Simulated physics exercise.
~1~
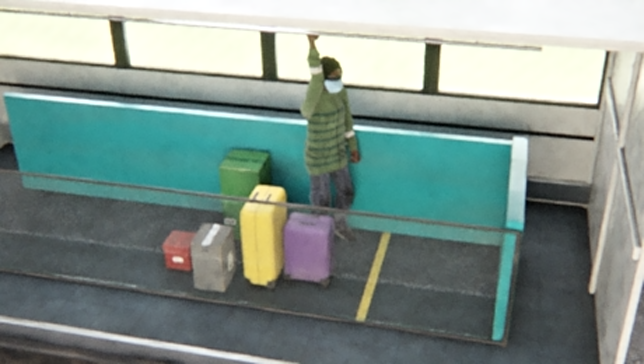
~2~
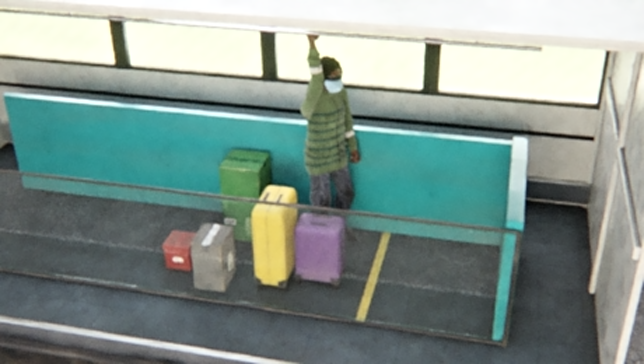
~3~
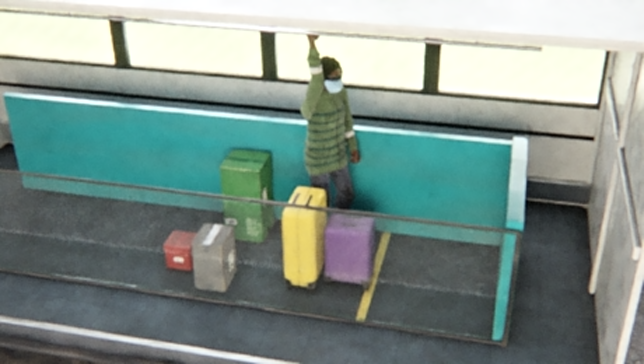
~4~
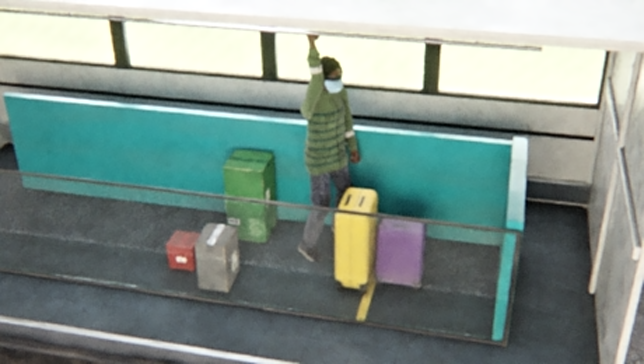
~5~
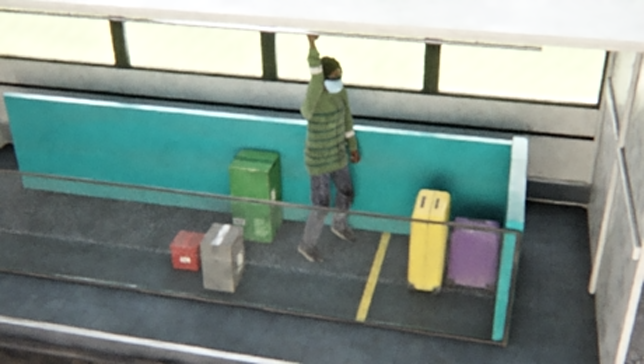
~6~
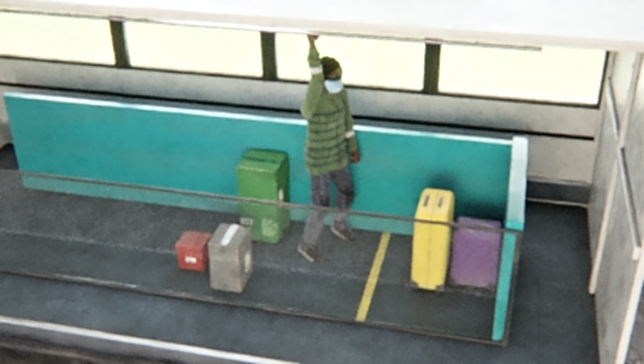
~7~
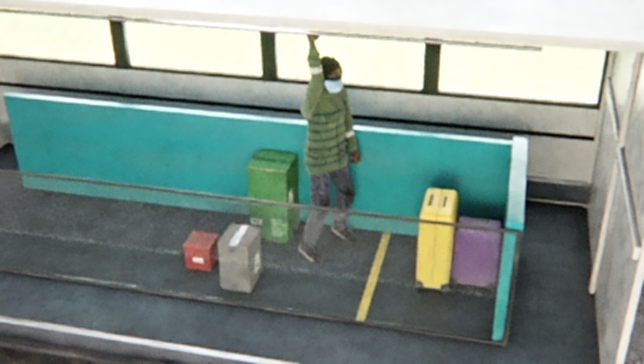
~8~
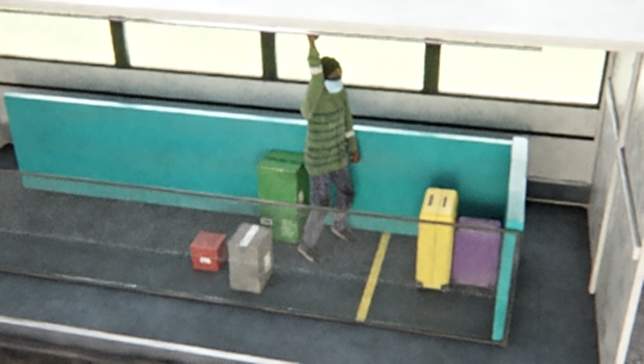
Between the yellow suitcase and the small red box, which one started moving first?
The yellow suitcase started moving first. The small red box only began to slide right after the suitcase had already rolled across the yellow line.
